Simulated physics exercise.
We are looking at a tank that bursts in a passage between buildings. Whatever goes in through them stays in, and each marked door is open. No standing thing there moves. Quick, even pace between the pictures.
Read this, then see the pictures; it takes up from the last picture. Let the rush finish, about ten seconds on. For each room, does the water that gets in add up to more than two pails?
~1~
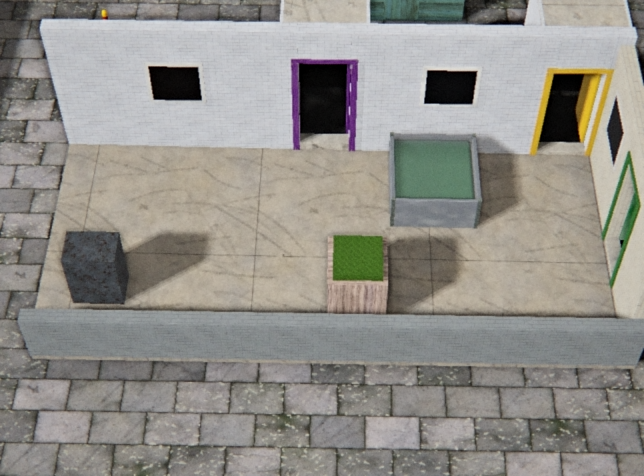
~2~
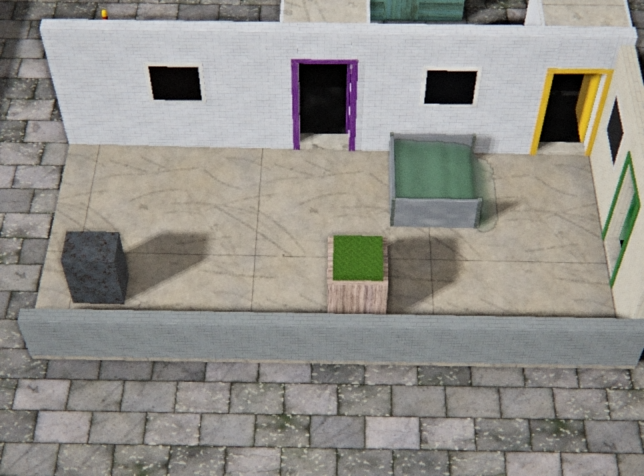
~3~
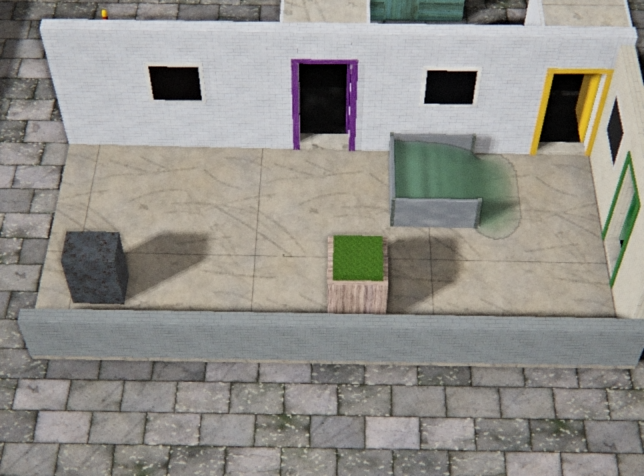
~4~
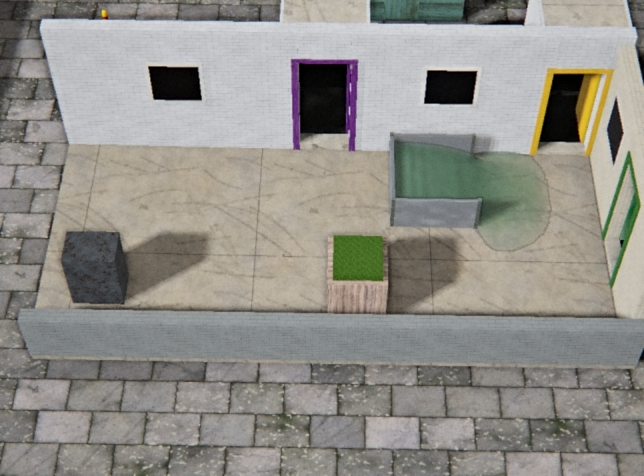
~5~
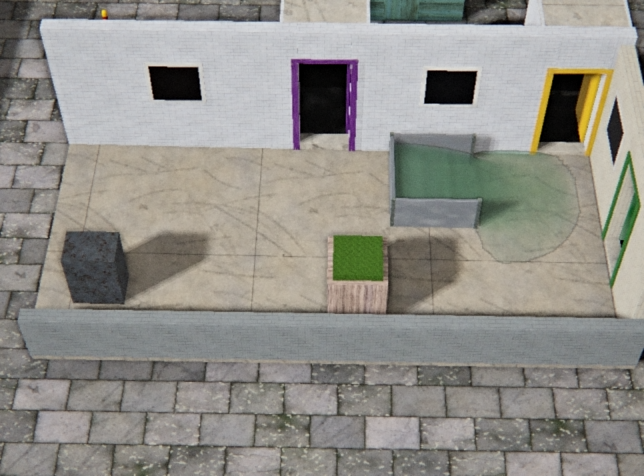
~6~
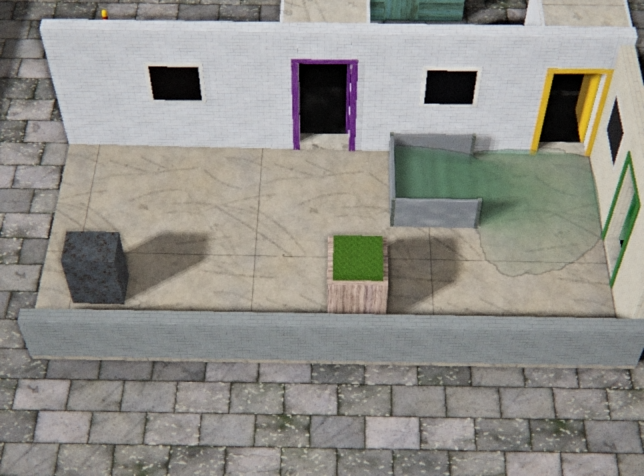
The green door counts as over; the purple door counts as not over; the yellow door counts as over.
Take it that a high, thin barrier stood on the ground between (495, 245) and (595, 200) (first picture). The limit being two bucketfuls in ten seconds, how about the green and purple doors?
I'd say the green door admits under the limit while the purple door admits under the limit.
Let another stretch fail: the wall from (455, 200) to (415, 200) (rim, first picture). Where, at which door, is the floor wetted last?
It's the one in purple.
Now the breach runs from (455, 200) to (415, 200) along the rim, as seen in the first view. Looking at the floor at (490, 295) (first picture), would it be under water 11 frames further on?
Answer: Soaked.
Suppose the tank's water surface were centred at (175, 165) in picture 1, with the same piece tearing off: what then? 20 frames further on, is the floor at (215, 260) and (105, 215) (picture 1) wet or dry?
In the order asked: Unreached, then unreached.
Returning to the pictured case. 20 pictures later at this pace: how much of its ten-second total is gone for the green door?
Around 95 percent.
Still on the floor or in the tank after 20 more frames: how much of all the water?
I'd put it at about 84 per cent.
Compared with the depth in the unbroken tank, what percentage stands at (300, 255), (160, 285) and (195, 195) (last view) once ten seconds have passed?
First spot 2 %, second 2 %, third 0 %.
A moment on, water covers 20 % of the floor; the green door under two buckets in, the purple door not reached, the yellow door under two buckets in.
Next, water covers 20 % of the floor; the green door over two buckets in, the purple door not reached, the yellow door far over two buckets in.
Then, water covers 30 % of the floor; the green door over two buckets in, the purple door not reached, the yellow door far over two buckets in.
Later, water covers 45 % of the floor; the green door over two buckets in, the purple door wet at the sill, nothing in, the yellow door far over two buckets in.
In the end, water covers 60 % of the floor; the green door over two buckets in, the purple door wet at the sill, nothing in, the yellow door far over two buckets in.
